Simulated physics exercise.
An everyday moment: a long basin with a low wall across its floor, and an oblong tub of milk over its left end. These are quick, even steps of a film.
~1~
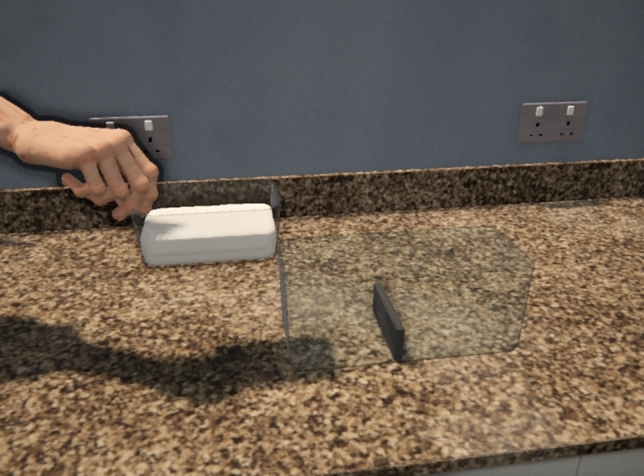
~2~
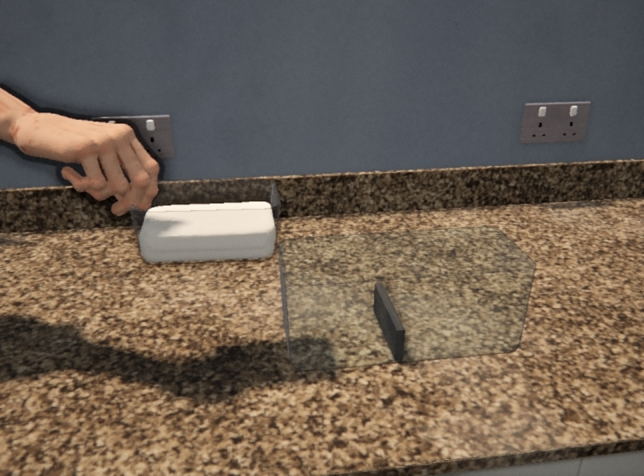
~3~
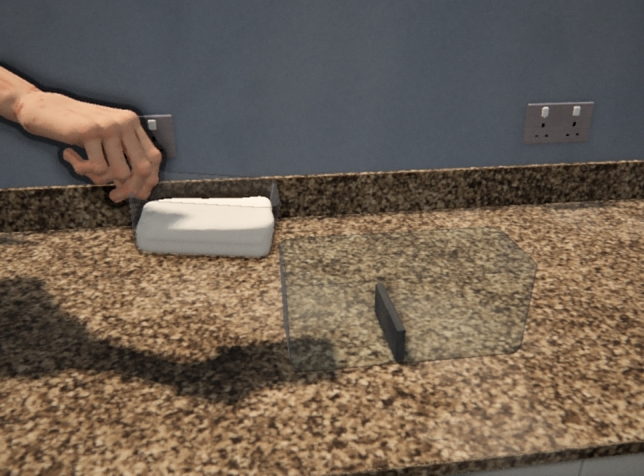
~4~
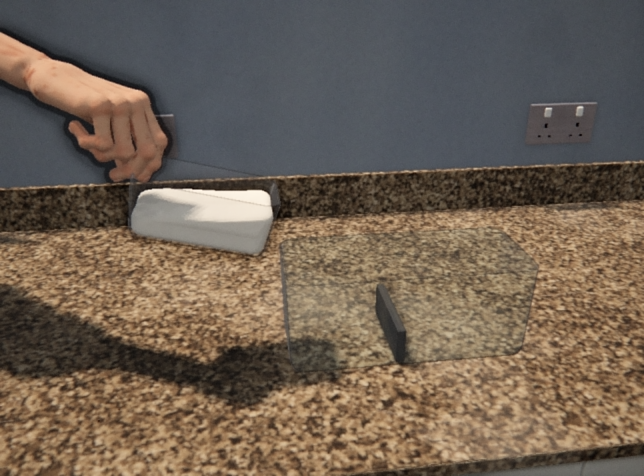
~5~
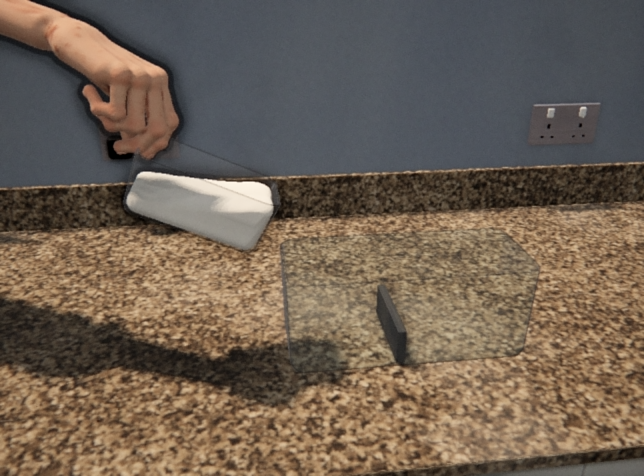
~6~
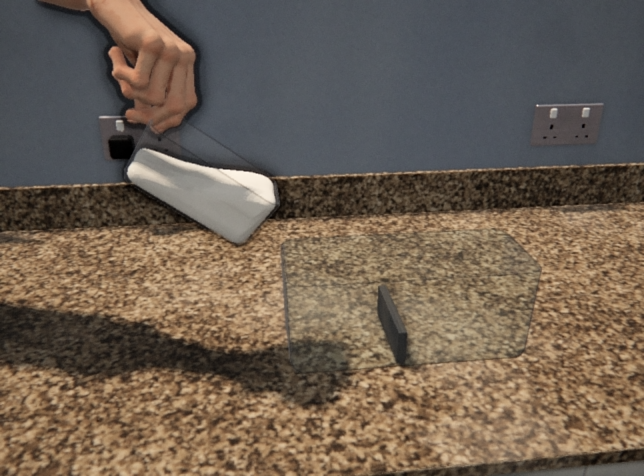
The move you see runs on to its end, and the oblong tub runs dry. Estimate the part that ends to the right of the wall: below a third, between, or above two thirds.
In the end not even a third is right of the wall.
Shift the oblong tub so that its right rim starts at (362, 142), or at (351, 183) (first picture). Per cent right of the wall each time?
Near 75 % and 75 %.
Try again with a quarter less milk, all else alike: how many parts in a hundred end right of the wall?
Some 5 per cent.
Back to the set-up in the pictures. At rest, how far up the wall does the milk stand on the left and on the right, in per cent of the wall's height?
The left part 50 per cent, the right part 10.
A moment on, the oblong tub is tipped right over and 30 per cent is still to pour, 9 is left of the wall and 0 right of it.
Next, the oblong tub is tipped right over and 3 per cent is still to pour, 76 is left of the wall and 9 right of it.
Then the oblong tub is tipped right over and 0 per cent is still to pour, 72 is left of the wall and 11 right of it.
Later the oblong tub is tipped right over and 0 per cent is still to pour, 74 is left of the wall and 16 right of it.
At rest 72 per cent lies left of the wall, 17 right of it and 11 outside.
